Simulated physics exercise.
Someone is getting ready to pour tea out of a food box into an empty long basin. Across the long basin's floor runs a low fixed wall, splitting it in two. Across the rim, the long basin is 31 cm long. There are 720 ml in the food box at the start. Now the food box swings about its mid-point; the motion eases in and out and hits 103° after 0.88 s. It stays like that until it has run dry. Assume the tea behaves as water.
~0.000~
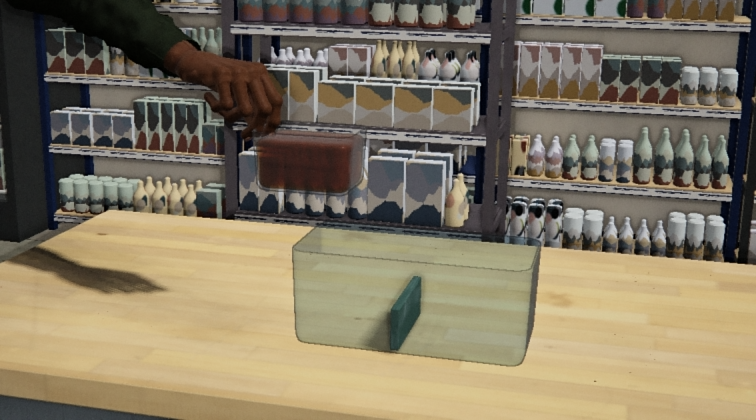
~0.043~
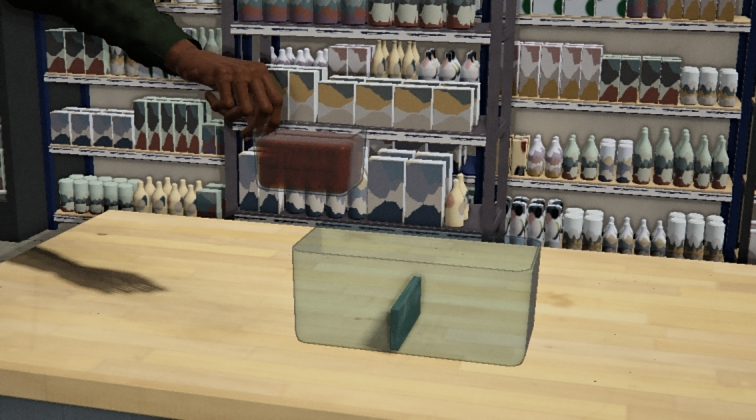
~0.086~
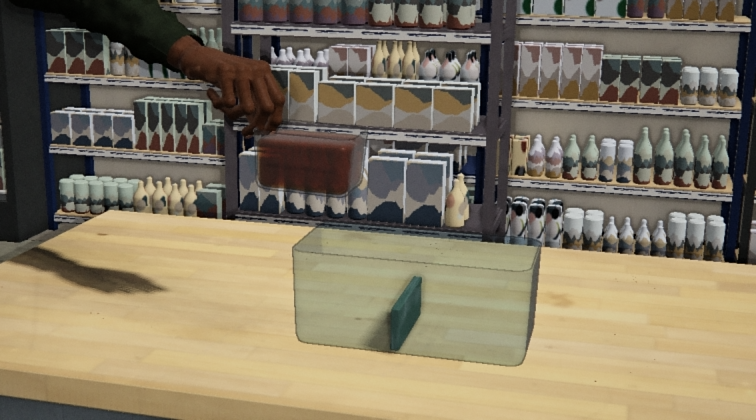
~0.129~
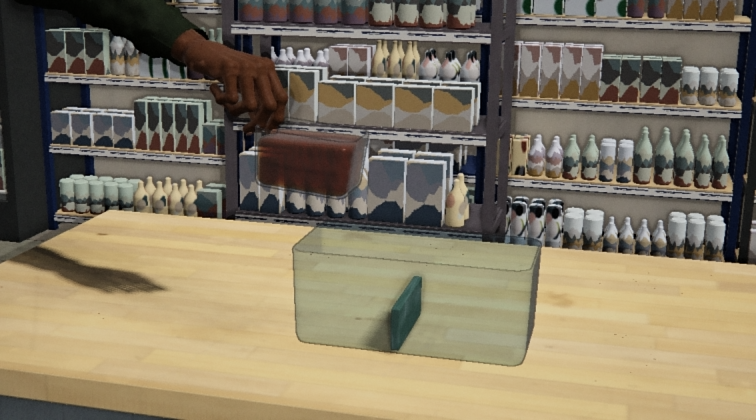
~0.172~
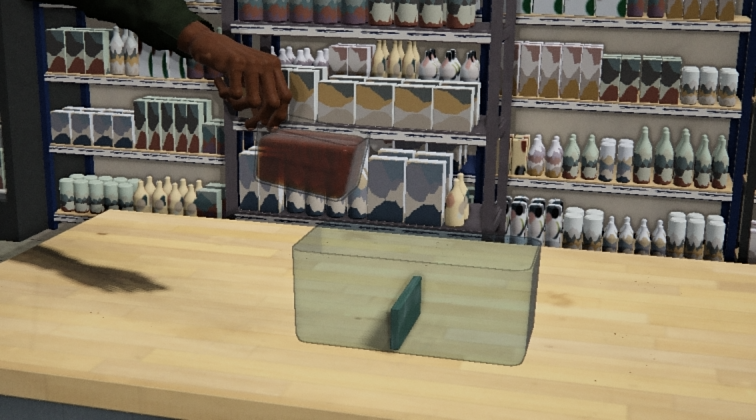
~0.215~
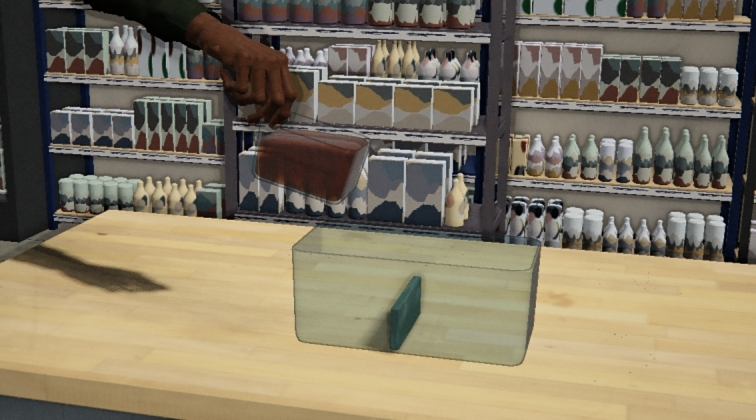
A clear box of dark reddish-brown liquid slowly tilted down to the right above an empty see-through basin with a teal divider, while a hand hovered just above it, shifting slightly.
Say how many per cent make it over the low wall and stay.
About 49 per cent makes it over and stays.
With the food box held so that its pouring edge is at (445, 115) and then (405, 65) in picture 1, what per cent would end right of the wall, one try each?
About 95 %, then about 95 %.
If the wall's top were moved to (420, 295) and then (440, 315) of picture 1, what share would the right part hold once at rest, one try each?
In turn about 15 and 15 per cent.
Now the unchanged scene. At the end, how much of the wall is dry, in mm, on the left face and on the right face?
Left: Roughly 38 mm; right: Roughly 42 mm.
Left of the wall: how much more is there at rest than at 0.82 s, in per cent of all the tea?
About 12 percent.
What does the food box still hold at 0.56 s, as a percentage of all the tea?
Some 48 per cent.
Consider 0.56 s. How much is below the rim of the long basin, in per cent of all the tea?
Estimate - around 20 in a hundred parts.
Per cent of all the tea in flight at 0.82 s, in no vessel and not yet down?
Airborne share: Near 4 %.
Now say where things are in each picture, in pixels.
It leans 0°; its right rim is at (359, 133); the tea meets the walls at (266, 135) and (359, 141); the long basin's rim runs from (307, 236) to (536, 257); the wall's top is at (407, 293), in the first picture.
It leans 1°; its right rim is at (360, 134); the tea meets the walls at (266, 134) and (359, 141), in the second picture.
It leans 2°; its right rim is at (361, 136); the tea meets the walls at (267, 134) and (360, 142), in the third picture.
It leans 5°; its right rim is at (362, 138); the tea meets the walls at (268, 134) and (361, 142), in the fourth picture.
It leans 9°; its right rim is at (363, 142); the tea meets the walls at (268, 134) and (362, 142), in the fifth picture.
It leans 14°; its right rim is at (364, 147); the tea meets the walls at (269, 135) and (364, 144), in the sixth picture.
After 0.56 s the tilt is 74° and 48 per cent is still to pour, 7 is left of the wall and 14 right of it.
After 0.82 s the tilt is 102° and 9 per cent is still to pour, 38 is left of the wall and 50 right of it.
After 1.09 s the tilt is 103° and 1 per cent is still to pour, 49 is left of the wall and 49 right of it.
After 1.38 s the tilt is 103° and 0 per cent is still to pour, 50 is left of the wall and 49 right of it.
In the end 50 per cent lies left of the wall, 49 right of it and 0 outside.
